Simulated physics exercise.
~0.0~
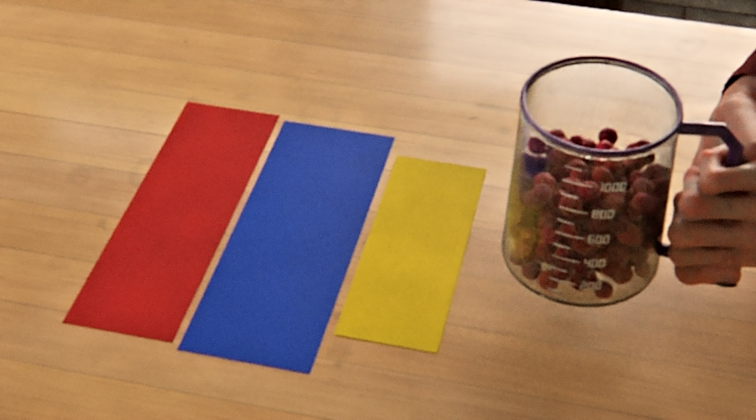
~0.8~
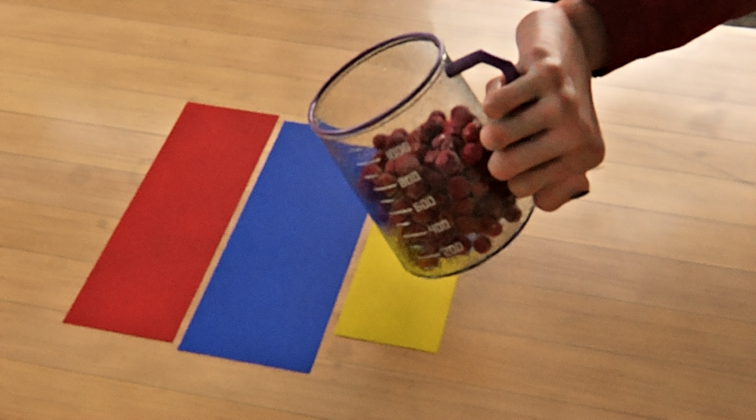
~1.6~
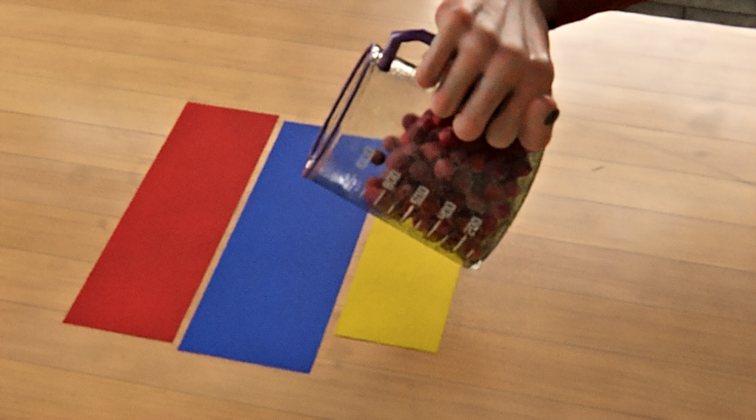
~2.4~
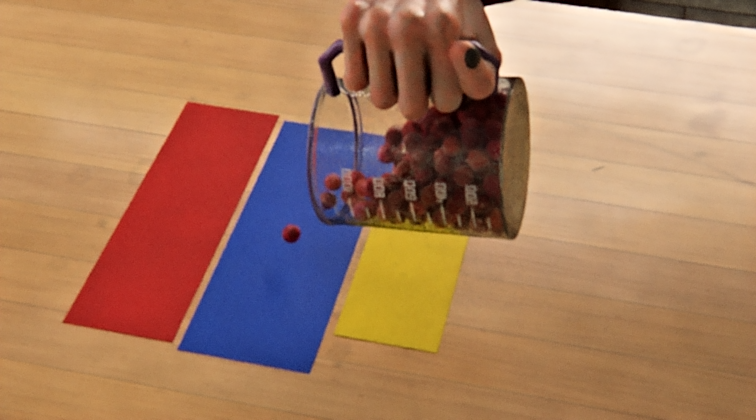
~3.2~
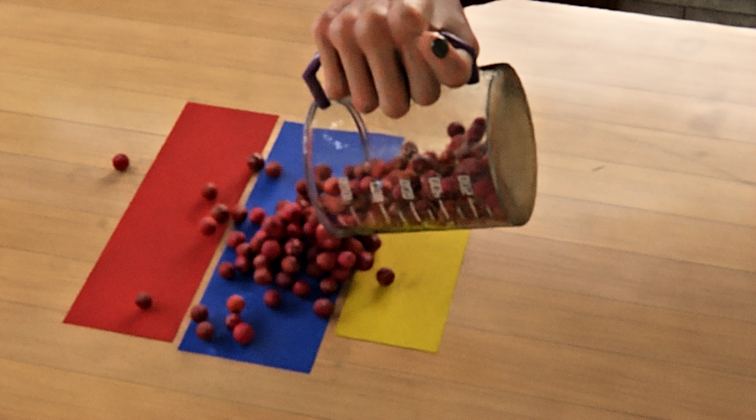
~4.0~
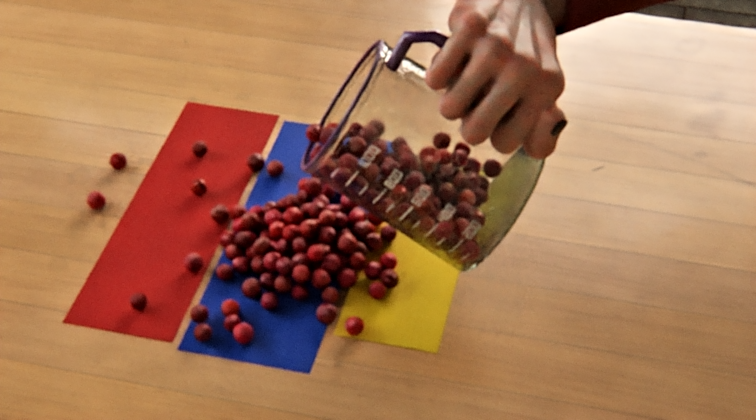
Hand tipping a clear jug of cranberries, spilling many mostly onto a blue mat, then tilting it partway back with some still inside.
